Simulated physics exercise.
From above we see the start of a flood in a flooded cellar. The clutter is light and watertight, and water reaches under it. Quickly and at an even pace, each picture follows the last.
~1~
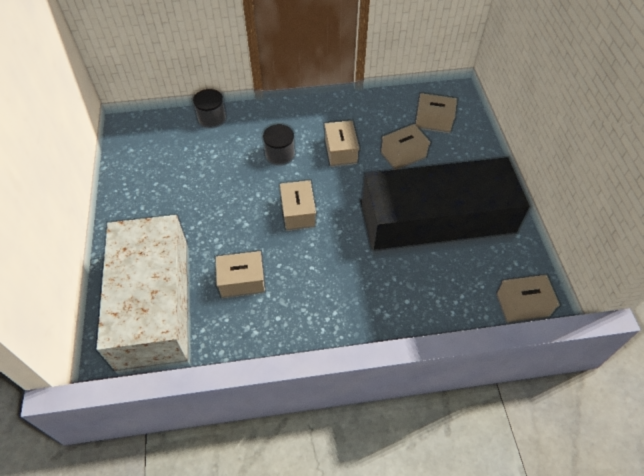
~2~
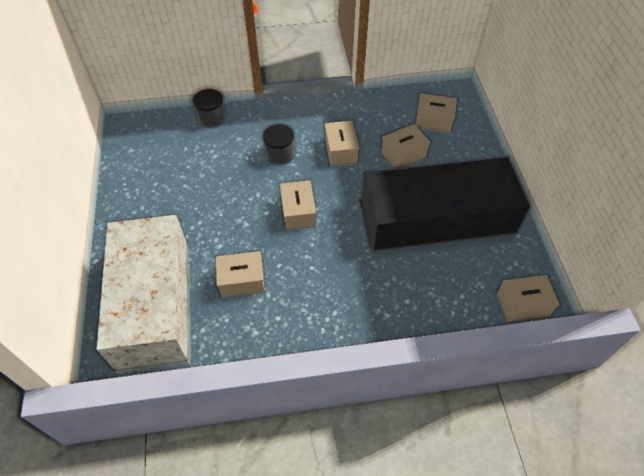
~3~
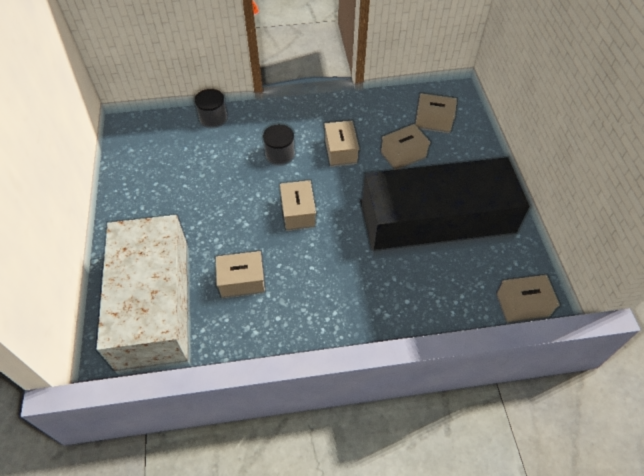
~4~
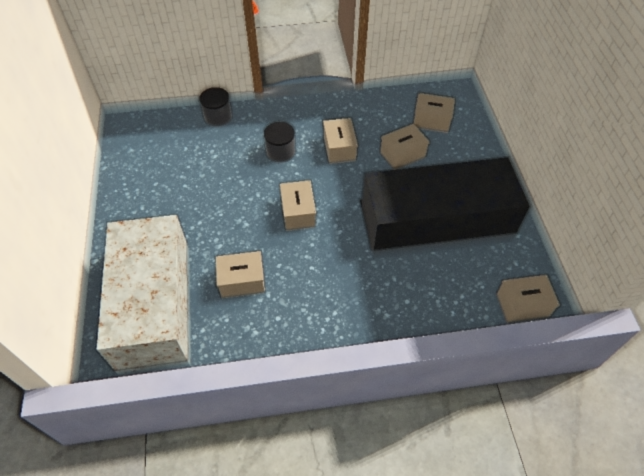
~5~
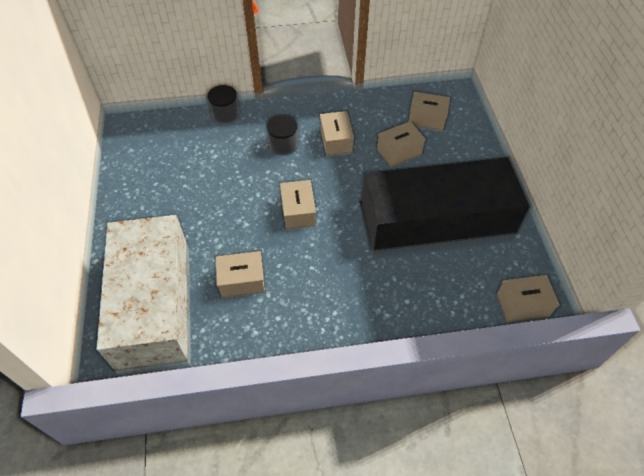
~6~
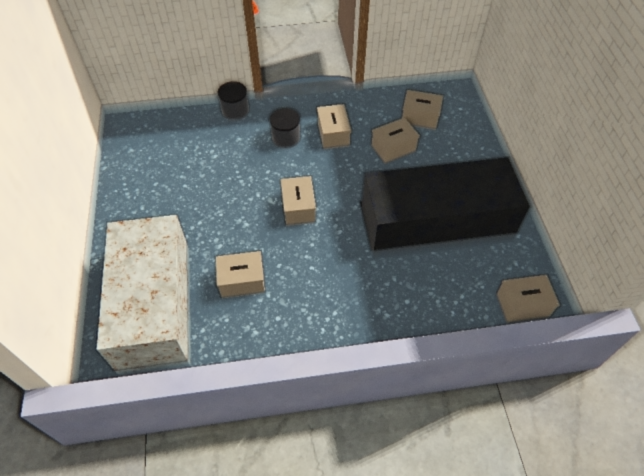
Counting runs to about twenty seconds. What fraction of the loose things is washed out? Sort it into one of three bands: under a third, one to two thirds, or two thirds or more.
It falls in the top band, two thirds or more.
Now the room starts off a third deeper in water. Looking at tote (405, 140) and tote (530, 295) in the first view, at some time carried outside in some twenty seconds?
Object 1: Exited; object 2: Retained.
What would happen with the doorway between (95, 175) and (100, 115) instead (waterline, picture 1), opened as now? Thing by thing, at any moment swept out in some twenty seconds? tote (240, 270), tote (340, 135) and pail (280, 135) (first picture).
Taking each in turn, I'd say carried off, carried off and carried off.
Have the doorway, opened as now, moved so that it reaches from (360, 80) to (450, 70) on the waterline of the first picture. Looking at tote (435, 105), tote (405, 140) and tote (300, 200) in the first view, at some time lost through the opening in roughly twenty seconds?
Lost, lost and lost.
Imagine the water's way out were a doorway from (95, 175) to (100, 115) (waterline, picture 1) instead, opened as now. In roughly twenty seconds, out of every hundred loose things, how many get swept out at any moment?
Some 60 in a hundred.
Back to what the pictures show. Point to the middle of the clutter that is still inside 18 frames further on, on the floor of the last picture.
I'd say somewhere close to (372, 263).
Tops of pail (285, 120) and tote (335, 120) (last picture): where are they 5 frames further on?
Around (300, 76) and (327, 76).
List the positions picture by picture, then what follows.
In the first picture, a pail at (208, 99), afloat; a tote at (342, 136) floats; 0 of 8 have shifted.
In the second picture, a pail at (208, 99) floats; a tote at (342, 136), afloat; 0 of 8 have shifted.
In the third picture, a pail at (209, 99), afloat; a tote at (342, 136), afloat; 0 of 8 have shifted.
In the fourth picture, a pail at (214, 97), afloat, close to its start; a tote at (340, 133), afloat, close to its start; 3 of 8 have shifted.
In the fifth picture, a pail at (222, 95) floats, close to its start; a tote at (337, 126) floats, close to its start; 5 of 8 have shifted.
In the sixth picture, a pail at (232, 91) floats, close to its start; a tote at (334, 119) floats, close to its start; 6 of 8 have shifted.
A moment on, 1 of 8 are out; 7 afloat.
Next, 6 of 8 are out; 2 afloat.
Later, 6 of 8 are out; 2 afloat.
In the end, 7 of 8 are out; 1 afloat.
